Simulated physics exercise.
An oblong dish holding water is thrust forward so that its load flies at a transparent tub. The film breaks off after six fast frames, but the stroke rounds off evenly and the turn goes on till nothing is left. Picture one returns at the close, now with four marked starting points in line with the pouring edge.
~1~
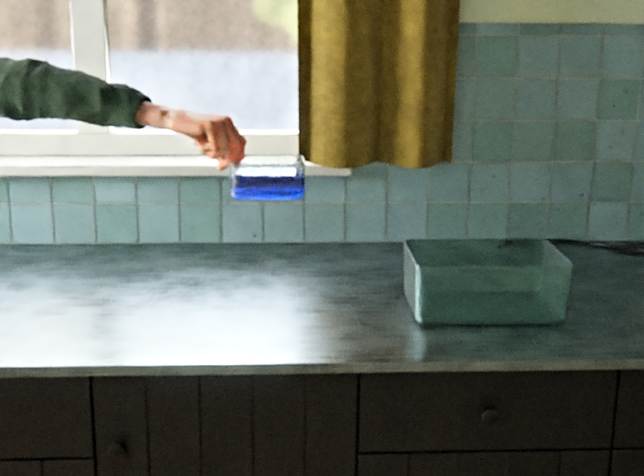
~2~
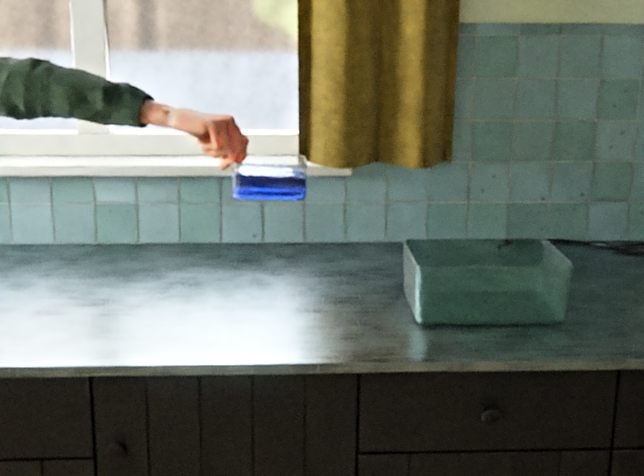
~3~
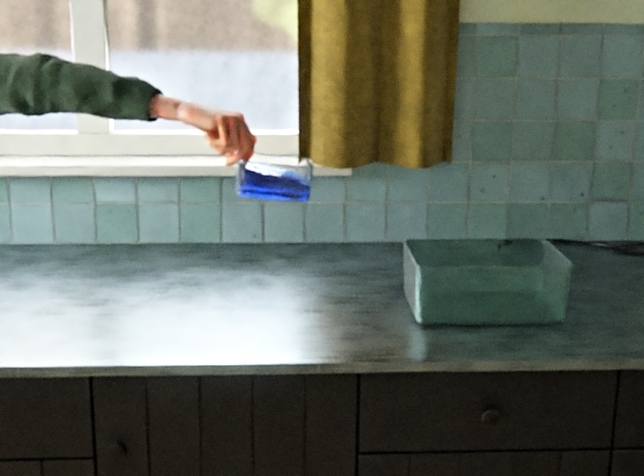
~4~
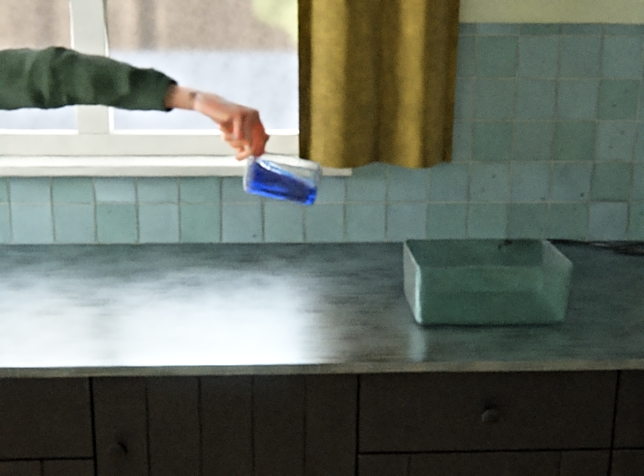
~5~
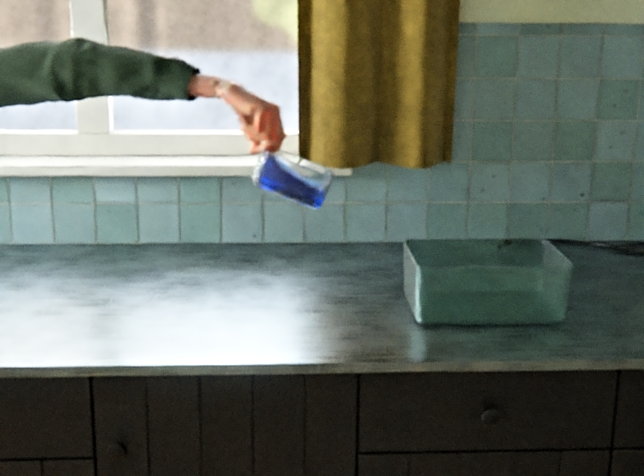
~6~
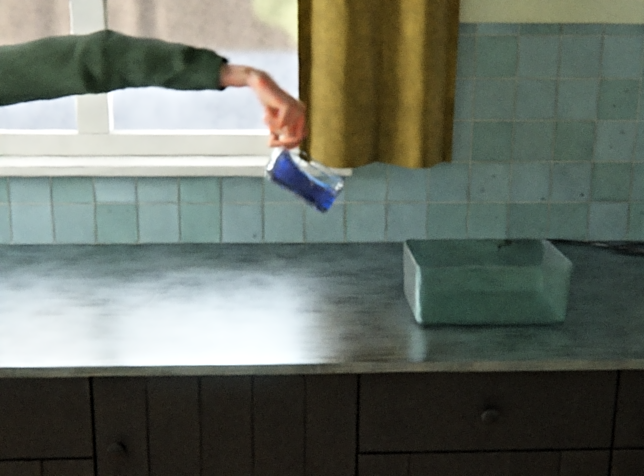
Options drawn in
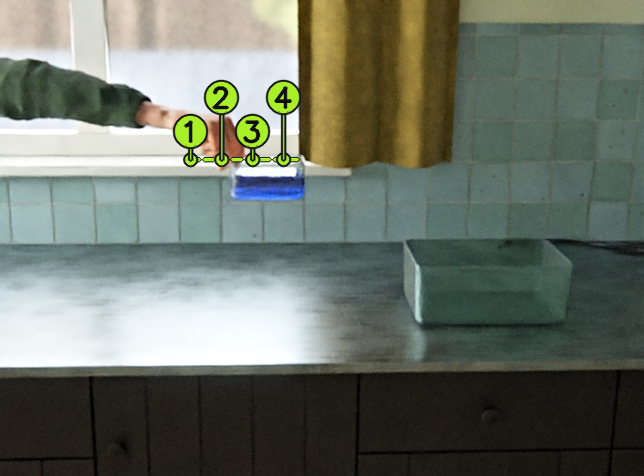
A hand in a dark green sleeve held a small clear dish of bright blue liquid above a counter, then moved it right and slightly down, tilting it toward an empty-looking see-through tub.
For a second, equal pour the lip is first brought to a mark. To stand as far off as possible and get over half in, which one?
Take 4.
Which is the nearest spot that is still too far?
Here it is spot 3.
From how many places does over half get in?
One.
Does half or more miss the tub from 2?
Yes, it does.
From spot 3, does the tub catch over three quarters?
No.
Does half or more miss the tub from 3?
Yes, that goes wrong.
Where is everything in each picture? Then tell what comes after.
In the first picture, upright, lip at (302, 159); tub from (415, 324) to (566, 322); nothing has left yet.
In the second picture, upright, lip at (304, 160); nothing has left yet.
In the third picture, tipped about 5°, lip at (311, 162); nothing has left yet.
In the fourth picture, tipped about 12°, lip at (320, 167); nothing has left yet.
In the fifth picture, tipped about 22°, lip at (331, 173); nothing has left yet.
In the sixth picture, tipped about 33°, lip at (342, 180); nothing has left yet.
In lime, 1 at (190, 159); 2 at (221, 159); 3 at (252, 159); 4 at (283, 159).
With 1, about 0 % lands in the tub, 100 % falls short.
With 2, about 0 % lands in the tub, 98 % falls short.
With 3, about 23 % lands in the tub, 73 % falls short and 5 % goes beside or beyond.
With 4, about 75 % lands in the tub, 19 % falls short and 6 % goes beside or beyond.
